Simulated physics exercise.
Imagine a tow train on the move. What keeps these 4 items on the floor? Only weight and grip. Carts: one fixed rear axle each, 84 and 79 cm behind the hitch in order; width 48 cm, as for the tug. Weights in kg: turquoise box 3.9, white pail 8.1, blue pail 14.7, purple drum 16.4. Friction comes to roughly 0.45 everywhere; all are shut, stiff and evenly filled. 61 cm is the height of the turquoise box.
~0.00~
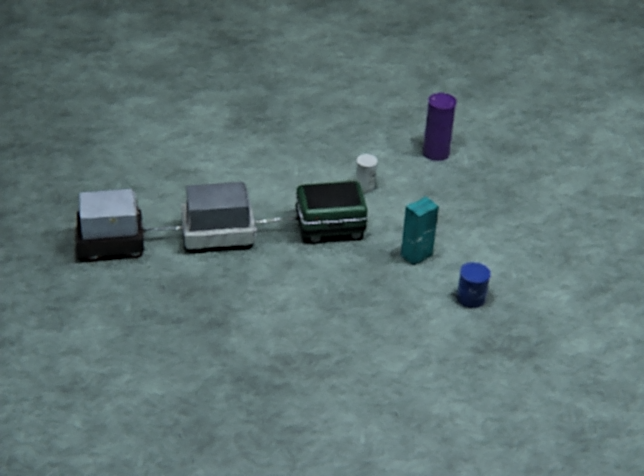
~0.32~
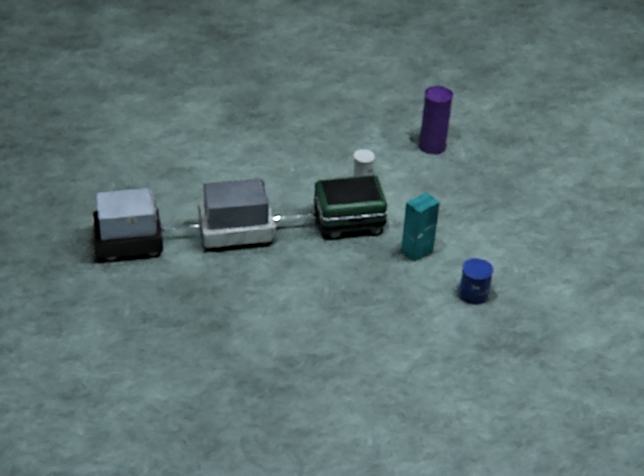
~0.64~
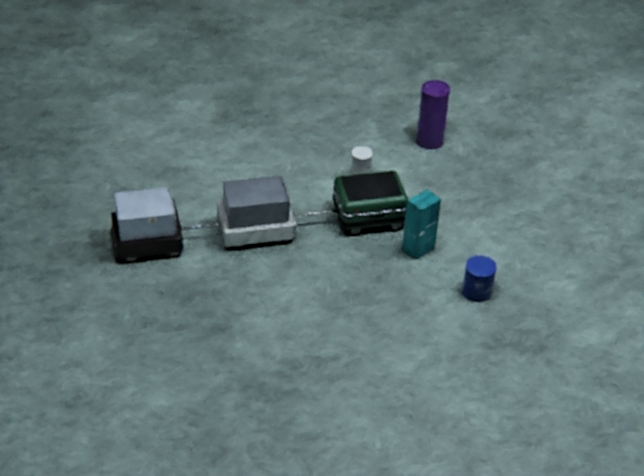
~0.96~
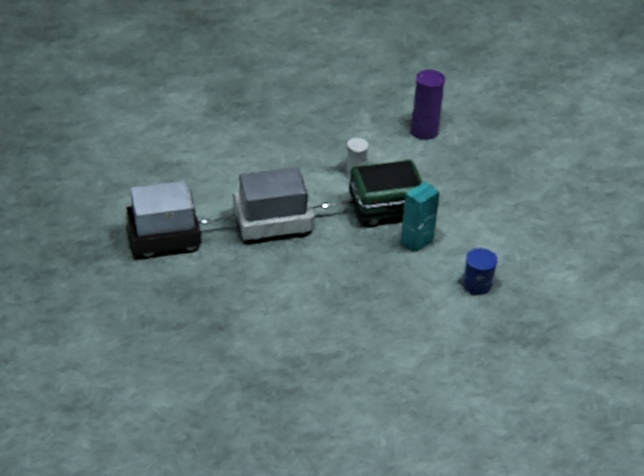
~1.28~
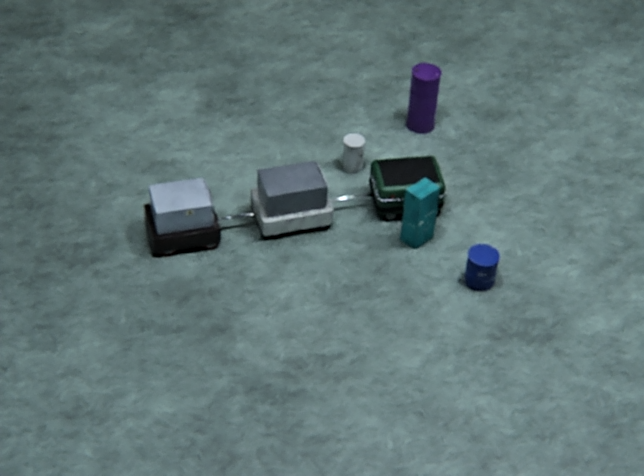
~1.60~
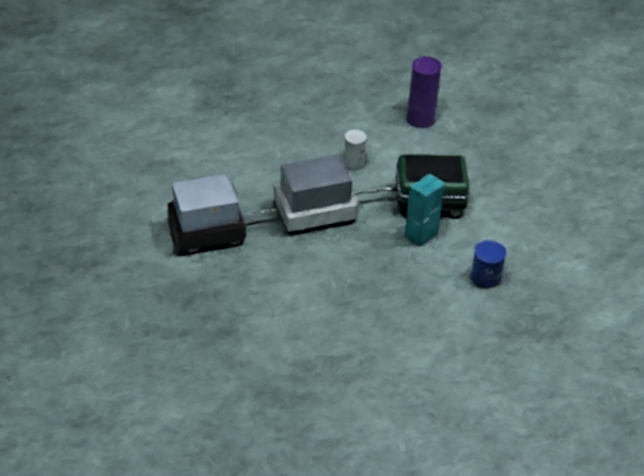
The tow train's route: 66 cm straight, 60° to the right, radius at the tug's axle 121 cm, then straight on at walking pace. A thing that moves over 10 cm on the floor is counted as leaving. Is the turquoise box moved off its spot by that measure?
Yes: Moves away.
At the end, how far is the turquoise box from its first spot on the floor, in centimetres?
24 cm.
Around 3.40 s, tug has run 211 cm; turquoise box shifted 9 cm near (430, 217).
Around 5.30 s, tug has run 329 cm; turquoise box shifted 22 cm near (436, 227).
Finally (8.0 s), not toppled but over 10 cm from the start, turquoise box; the other 3 still in place (within 10 cm). Final places as that camera would see them, turquoise box near (436, 228).
